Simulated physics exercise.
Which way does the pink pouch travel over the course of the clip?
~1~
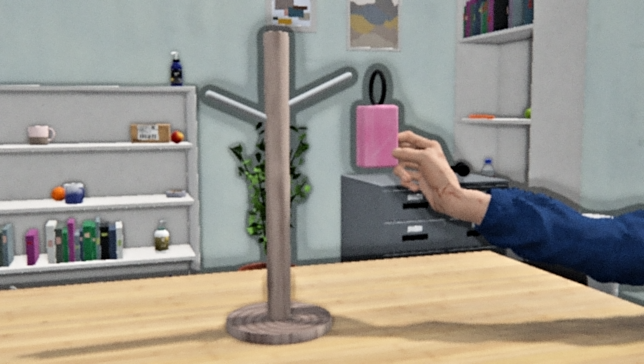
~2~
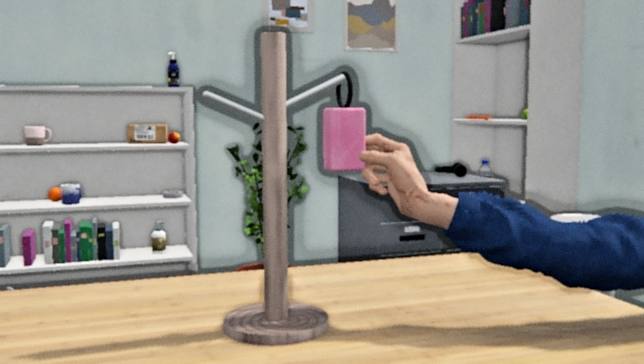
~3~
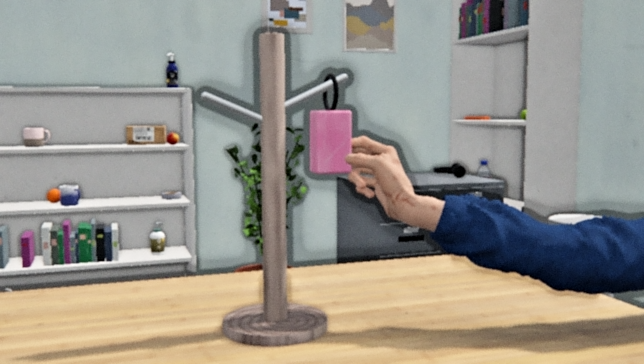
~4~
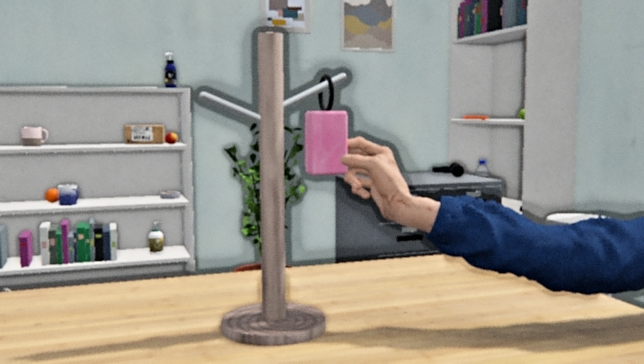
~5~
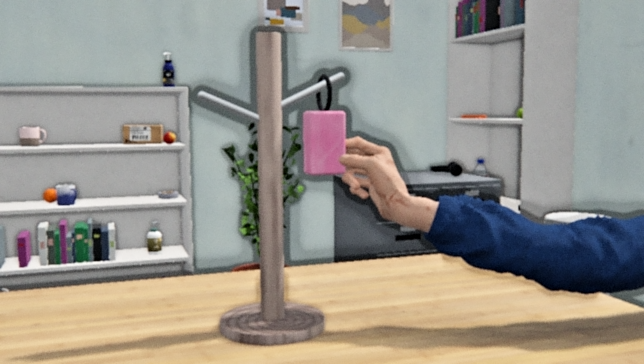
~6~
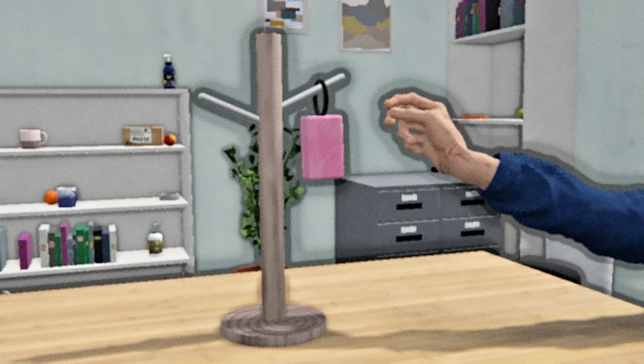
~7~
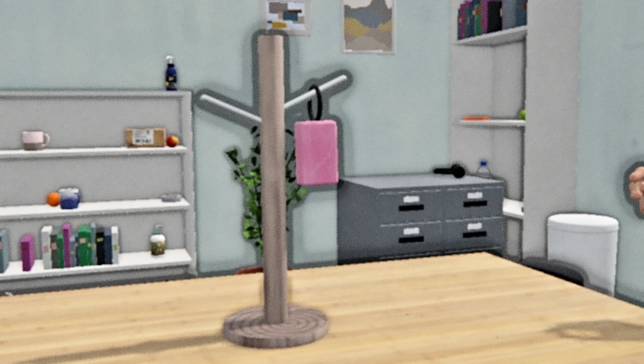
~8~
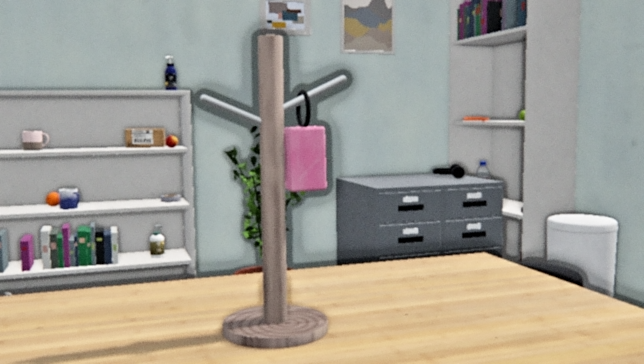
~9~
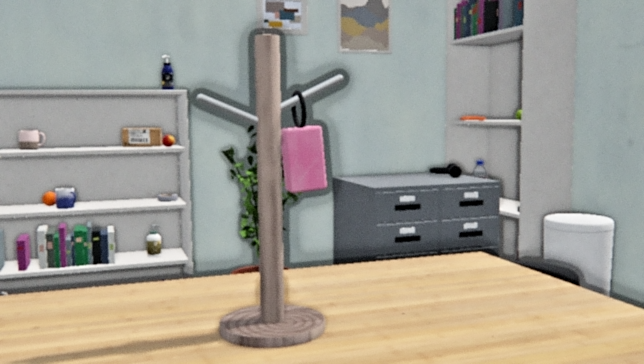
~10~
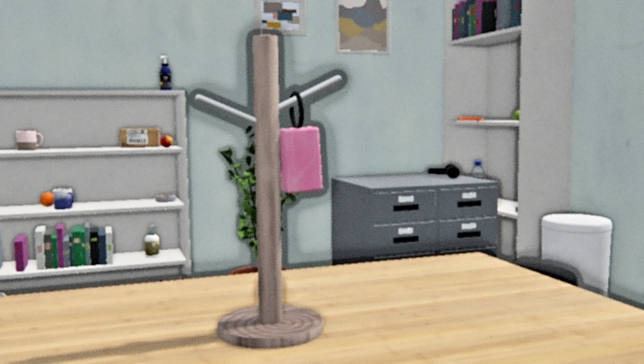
The pink pouch moves to the left, first carried by the hand and then sliding along the arm toward the post.
